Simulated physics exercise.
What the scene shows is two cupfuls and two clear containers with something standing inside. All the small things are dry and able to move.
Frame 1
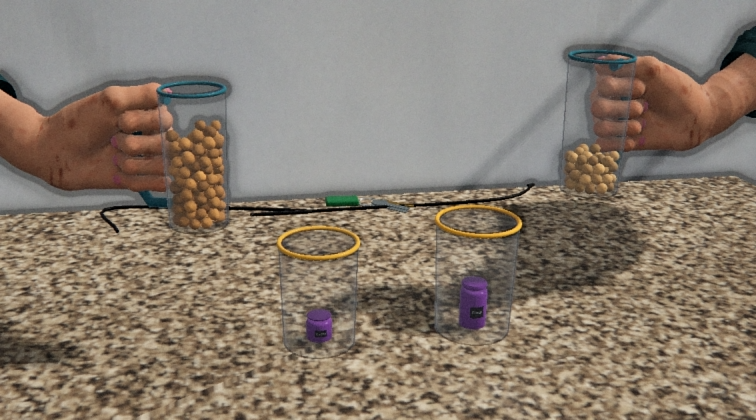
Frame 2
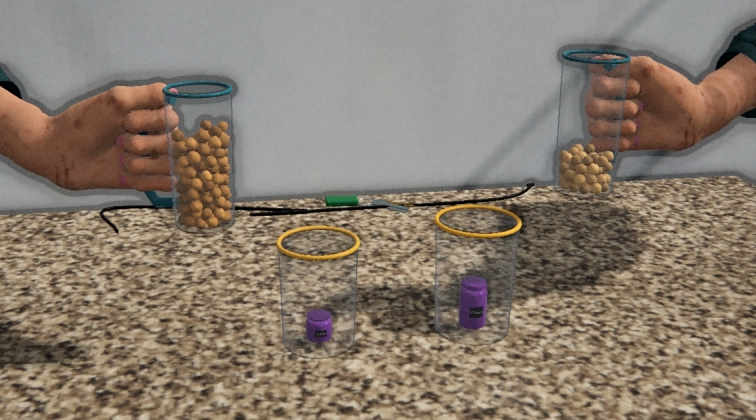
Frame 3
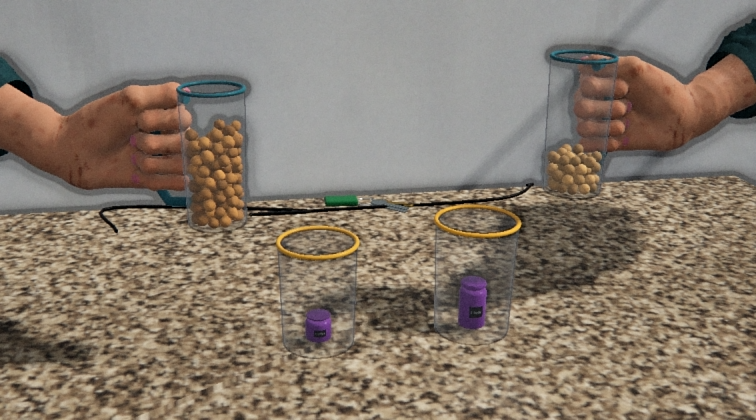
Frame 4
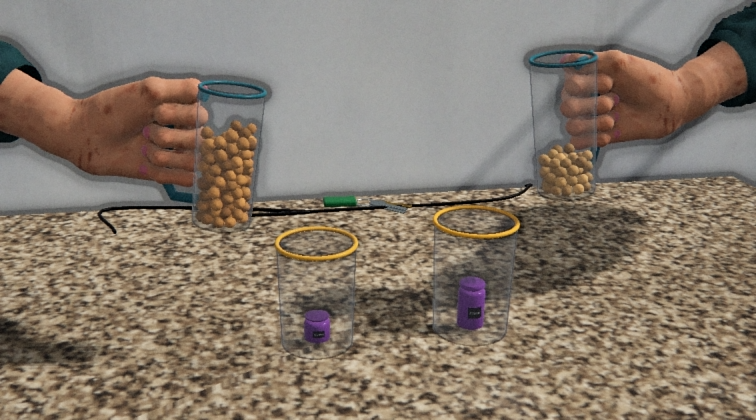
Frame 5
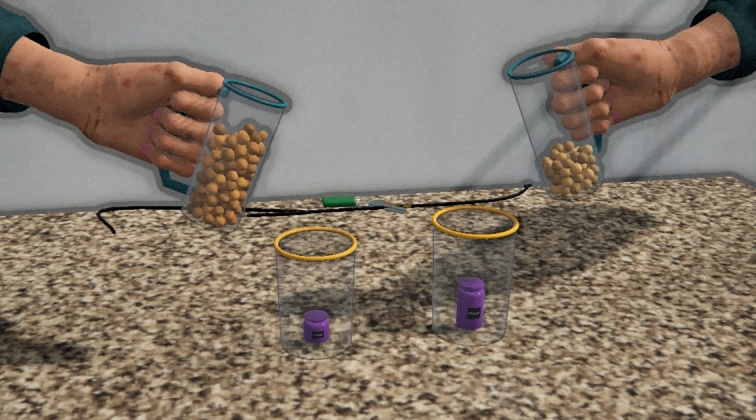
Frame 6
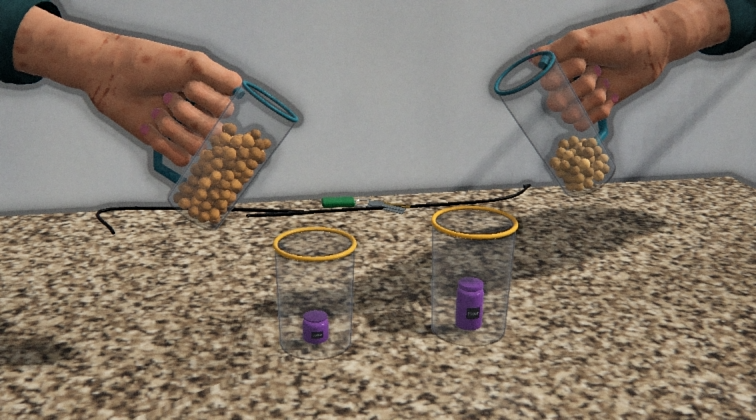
On a speckled brown and black stone counter against a pale grey wall, seen from slightly above, a green object lies among thin black cables. Two clear glasses with yellow rims each hold a purple canister, while hands at left and right grip teal-rimmed clear cups of tan balls, the left one fuller. Both hands move the cups inward, then tilt them toward each other.
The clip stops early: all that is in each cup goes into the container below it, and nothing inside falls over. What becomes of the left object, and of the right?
In the end left object: Concealed; right object: Remains on show.
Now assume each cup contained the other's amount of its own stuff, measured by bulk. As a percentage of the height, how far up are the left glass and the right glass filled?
The left one ends near 35, the right one near 50.
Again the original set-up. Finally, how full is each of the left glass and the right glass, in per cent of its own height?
Some 55 left; 25 right.
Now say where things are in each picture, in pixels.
Small canister in the left glass at (319, 326), a quarter of its height or less; left cup at (196, 158), three quarters full of roasted chickpeas; small canister in the right glass at (473, 302), reaching about a third of the way up; right cup at (595, 125), a third full of round wooden beads, in the first picture.
Left cup at (201, 158), upright; right cup at (589, 125), upright, in the second picture.
Left cup at (215, 157), upright; right cup at (577, 125), upright, in the third picture.
Left cup at (227, 157), tipped 7°; right cup at (565, 126), tipped 7°, in the fourth picture.
Left cup at (232, 157), tipped 21°; right cup at (558, 127), tipped 21°, in the fifth picture.
Small canister in the left glass at (316, 327); left cup at (231, 158), tipped 36°; small canister in the right glass at (470, 303); right cup at (558, 127), tipped 36°, in the sixth picture.
Then, 0.35 s after the last picture, left glass empty, all of its cupful still in the cup; right glass empty, all of its cupful still in the cup.
Then, 0.71 s after the last picture, left glass nearly empty, nearly all of its cupful still in the cup; right glass empty, all of its cupful still in the cup.
Then, 1.15 s after the last picture, left glass half full, none of its cupful still in the cup; right glass nearly empty, none of its cupful still in the cup.
At rest, left glass half full (surface near (315, 286)), nothing beside it; right glass a quarter full (surface near (470, 300)), nothing beside it; the left thing is covered; the right thing is still showing.
